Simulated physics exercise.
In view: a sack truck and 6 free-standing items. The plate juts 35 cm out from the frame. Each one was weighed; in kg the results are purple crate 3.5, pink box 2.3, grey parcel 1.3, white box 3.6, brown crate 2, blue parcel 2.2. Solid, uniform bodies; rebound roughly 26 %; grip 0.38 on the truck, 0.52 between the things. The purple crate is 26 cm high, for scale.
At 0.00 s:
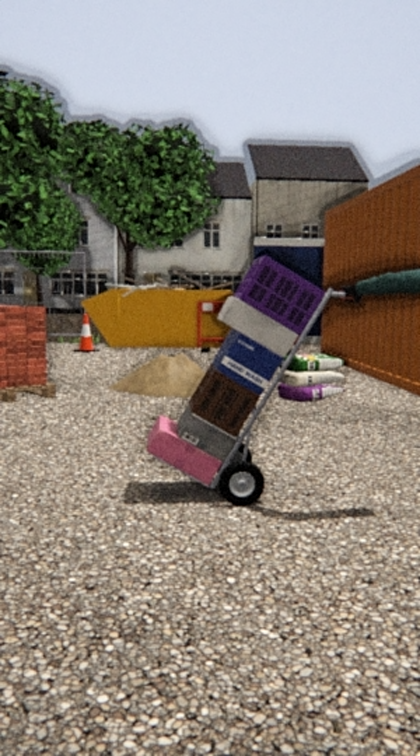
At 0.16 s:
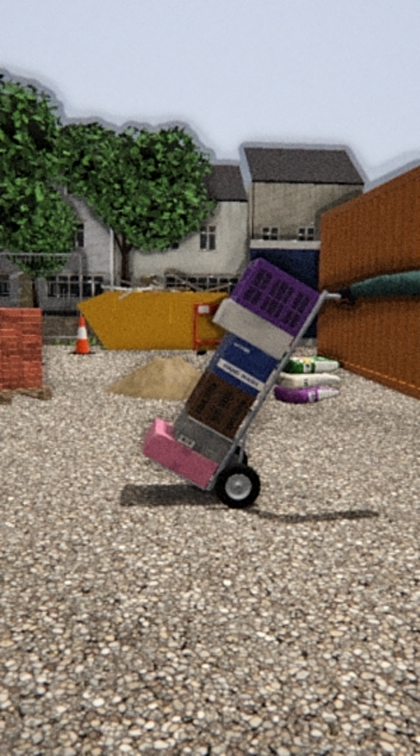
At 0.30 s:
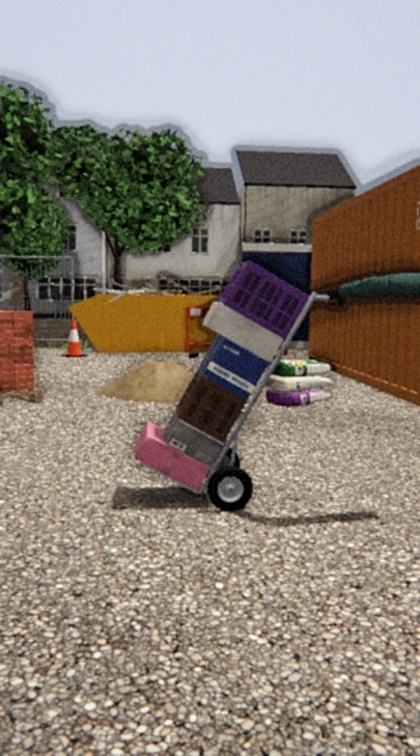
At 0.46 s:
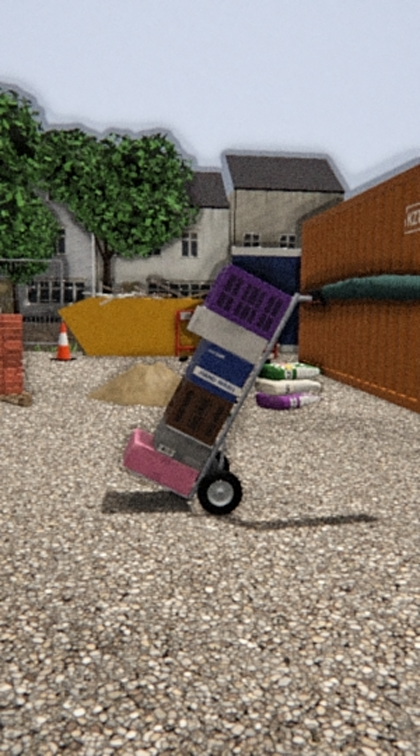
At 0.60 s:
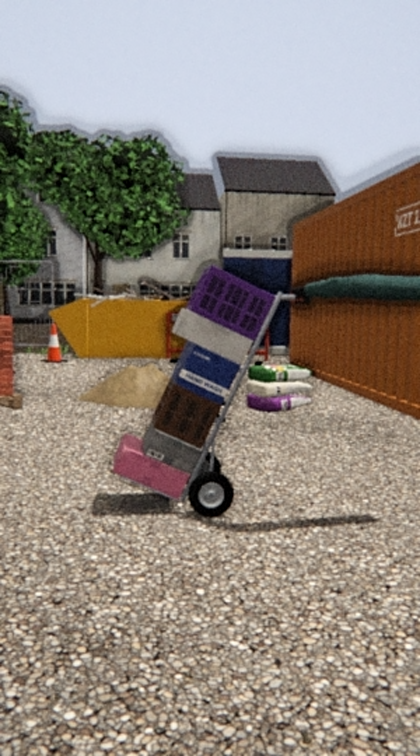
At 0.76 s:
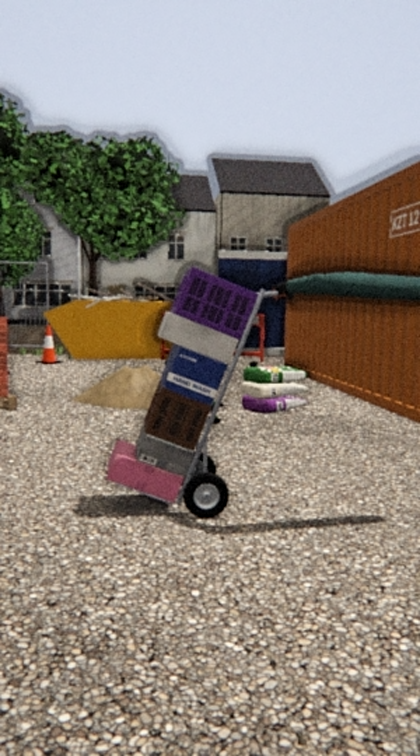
Sack truck stacked with a pink box, parcels and crates slowly tilting more upright on gravel as the view drifts right.
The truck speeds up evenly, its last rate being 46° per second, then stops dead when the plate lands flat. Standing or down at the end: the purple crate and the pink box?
Purple crate: Down, pink box: Standing.
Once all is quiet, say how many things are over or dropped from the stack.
The count is 5.
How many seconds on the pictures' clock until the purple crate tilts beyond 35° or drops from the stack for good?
Answer: Near 2.2 s.
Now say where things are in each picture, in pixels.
The first frame shows leaning back 30°; purple crate (277, 296); pink box (183, 448).
The second frame shows leaning back 30°; brown crate (219, 402); blue parcel (241, 363).
The third frame shows leaning back 29°; grey parcel (193, 437); white box (241, 331).
The fourth frame shows leaning back 27°; brown crate (197, 409); blue parcel (218, 369).
The fifth frame shows leaning back 24°; grey parcel (171, 445); white box (211, 336).
The sixth frame shows leaning back 21°; purple crate (212, 304); pink box (145, 469).
Around 1.76 s, truck upright; purple crate tipped 12° against what carries it near (110, 311); white box tipped 12° against what carries it; blue parcel tipped 12° against what carries it.
Around 2.36 s, truck upright; purple crate and white box now dropped from the stack; blue parcel tipped 46° against what carries it; brown crate tipped 46° against what carries it.
Around 2.56 s, truck upright; brown crate and blue parcel now dropped from the stack; grey parcel on its side.
Around 2.86 s, truck upright; grey parcel on its side.
Finally (3.8 s), dropped from the stack and tipped over, purple crate, white box, brown crate and blue parcel; on their side or leaning hard on the truck, grey parcel; pink box still in place (within 10 cm). Final places as that camera would see them, pink box near (143, 490).
